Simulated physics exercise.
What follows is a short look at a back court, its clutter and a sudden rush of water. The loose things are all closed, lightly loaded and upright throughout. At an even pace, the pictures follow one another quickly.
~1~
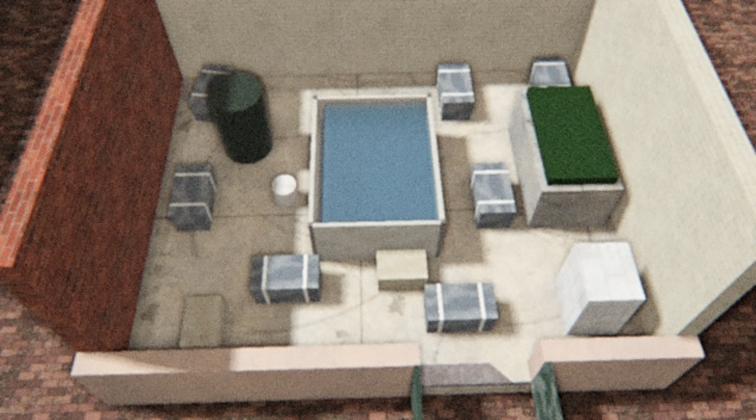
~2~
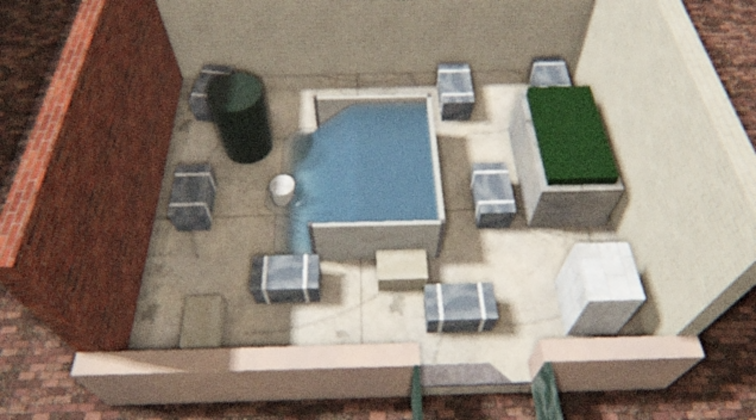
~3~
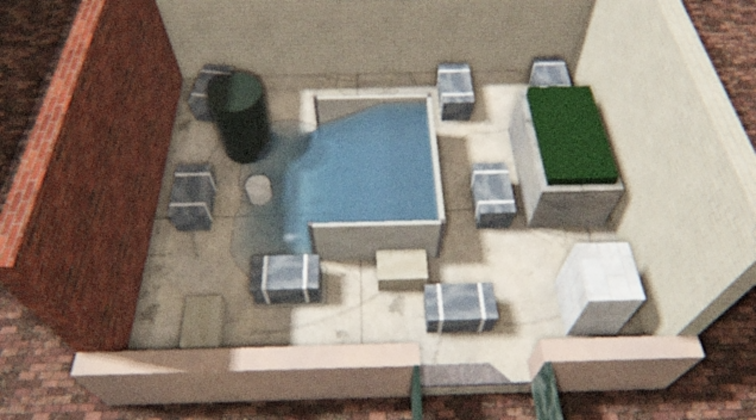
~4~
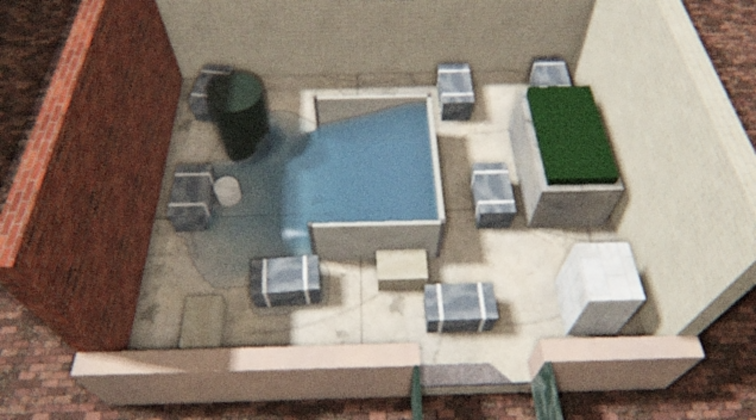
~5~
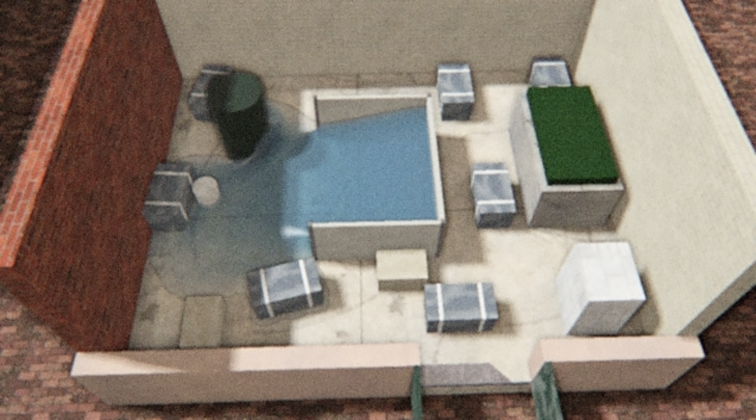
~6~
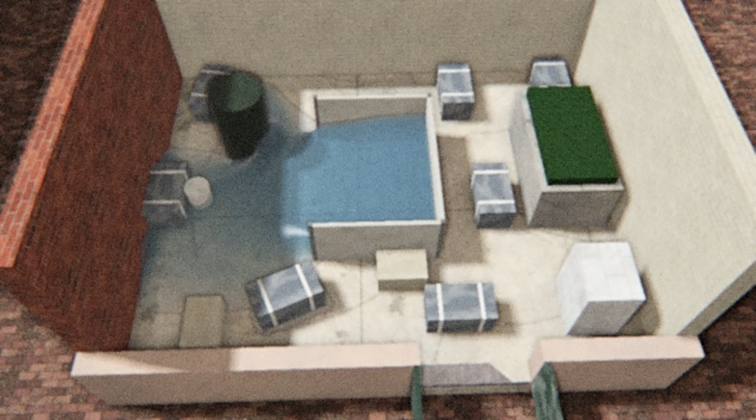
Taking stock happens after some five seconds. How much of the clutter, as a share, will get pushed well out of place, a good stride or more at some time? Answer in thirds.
Two thirds or more.
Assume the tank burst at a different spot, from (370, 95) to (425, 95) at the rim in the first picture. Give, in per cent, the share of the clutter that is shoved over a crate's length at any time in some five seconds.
It comes out at roughly 30 per cent.
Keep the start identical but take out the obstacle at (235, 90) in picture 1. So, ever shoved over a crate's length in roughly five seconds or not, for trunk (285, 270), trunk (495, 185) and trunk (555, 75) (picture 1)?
The first traveled far, the second remained nearby, and the third remained nearby.
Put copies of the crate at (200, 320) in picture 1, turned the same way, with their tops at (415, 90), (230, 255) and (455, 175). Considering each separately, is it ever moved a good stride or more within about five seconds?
Here's how it goes: Sent far off, sent far off, and lastly never gets far.
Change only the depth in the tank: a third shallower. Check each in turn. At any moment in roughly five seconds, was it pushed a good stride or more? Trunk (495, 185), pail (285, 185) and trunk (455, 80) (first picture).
Note, listed order: Didn't cover it / covered it / didn't cover it.
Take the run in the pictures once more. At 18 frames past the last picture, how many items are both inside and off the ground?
Exactly 6.
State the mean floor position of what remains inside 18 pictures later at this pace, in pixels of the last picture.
The remaining things centre around (405, 208).
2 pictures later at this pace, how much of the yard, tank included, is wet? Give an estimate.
Something close to 35 per cent.
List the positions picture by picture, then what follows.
A pail at (284, 185), on the bottom; a trunk at (190, 189), on the bottom; 0 of 10 have shifted, in the first frame.
A pail at (282, 185), on the bottom; a trunk at (190, 189), on the bottom; 0 of 10 have shifted, in the second frame.
A pail at (258, 185), on the bottom, a stride from its start; a trunk at (190, 189), on the bottom; 1 of 10 have shifted, in the third frame.
A pail at (226, 186), on the bottom, a stride from its start; a trunk at (190, 189) rests on the ground; 1 of 10 have shifted, in the fourth frame.
A pail at (205, 186), afloat, a stride from its start; a trunk at (167, 188), on the bottom, close to its start; 3 of 10 have shifted, in the fifth frame.
A pail at (196, 187), afloat, a stride from its start; a trunk at (164, 187) floats, a stride from its start; 3 of 10 have shifted, in the sixth frame.
A moment on, 1 of 10 are well off their spots; 2 afloat.
Next, 1 of 10 are well off their spots; 4 afloat.
Later, 6 of 10 are well off their spots; 6 afloat.
In the end, 8 of 10 are well off their spots, and 8 have been at some point; 9 afloat.
